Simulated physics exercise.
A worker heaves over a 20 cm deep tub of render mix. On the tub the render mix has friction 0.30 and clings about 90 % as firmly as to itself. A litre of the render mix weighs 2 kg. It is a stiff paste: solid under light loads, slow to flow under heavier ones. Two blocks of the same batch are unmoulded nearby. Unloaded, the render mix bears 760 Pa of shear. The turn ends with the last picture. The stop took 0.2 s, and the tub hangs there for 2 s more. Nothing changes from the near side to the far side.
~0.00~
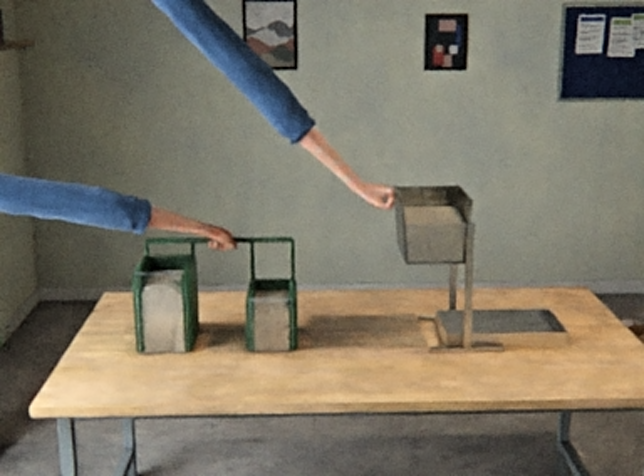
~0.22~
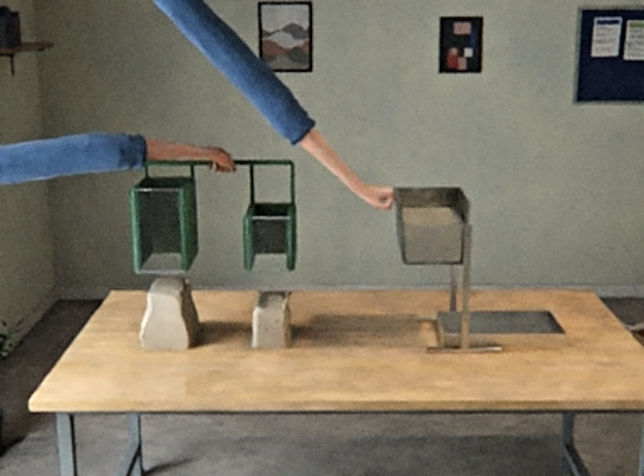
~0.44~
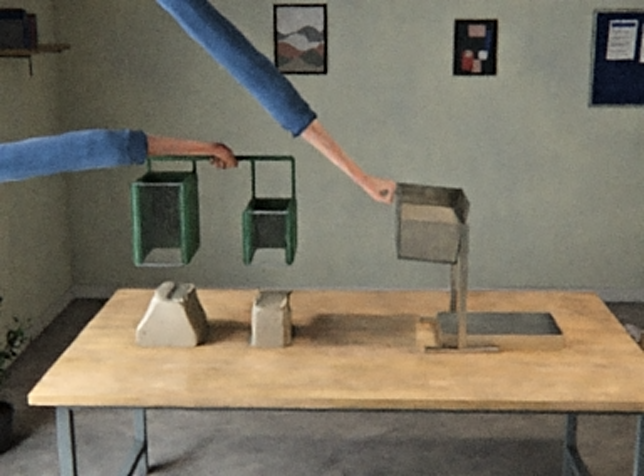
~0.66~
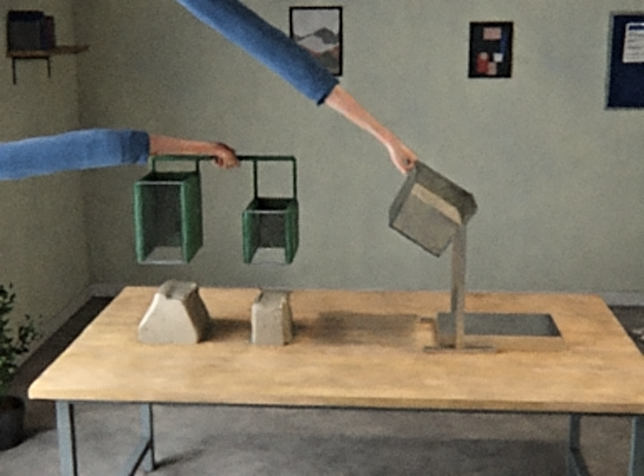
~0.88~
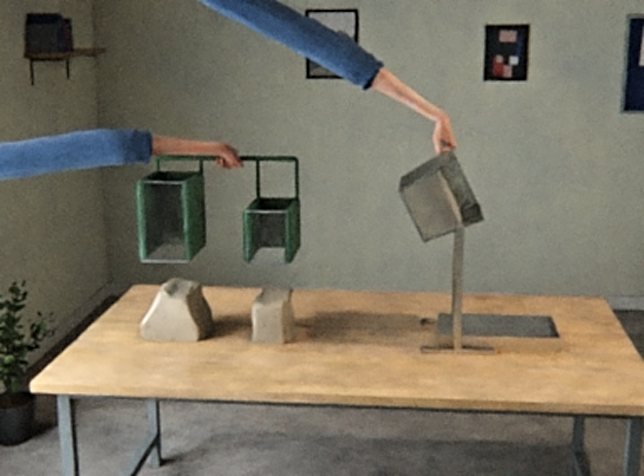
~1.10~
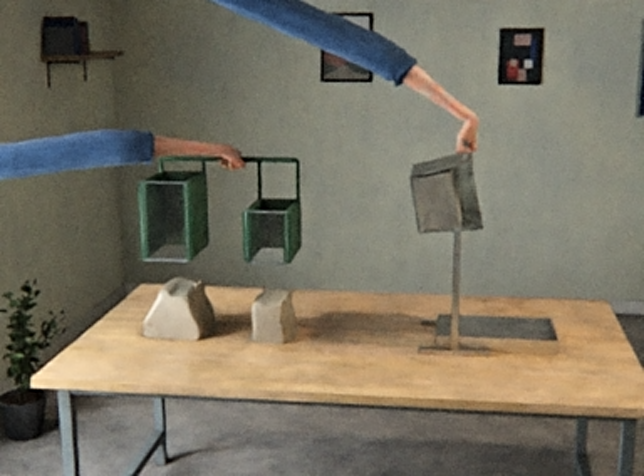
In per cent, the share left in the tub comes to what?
Expect roughly 100 %.
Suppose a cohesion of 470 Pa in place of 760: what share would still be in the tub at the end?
Then about 100 %.
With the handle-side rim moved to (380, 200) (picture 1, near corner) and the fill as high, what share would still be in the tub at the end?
In that case some 100 per cent.
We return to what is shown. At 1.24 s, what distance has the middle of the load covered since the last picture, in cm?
About 0 cm.
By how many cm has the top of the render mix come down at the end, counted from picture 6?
About 0 cm.
By 1.24 s, the tub is at 80 degrees and holds 100 %.
By 1.41 s, the tub is at 80 degrees and holds 100 %.
By 1.58 s, the tub is at 80 degrees and holds 100 %.
By 1.75 s, the tub is at 80 degrees and holds 100 %.
By 3.10 s, at the end, the tub is at 80 degrees and holds 100 %.
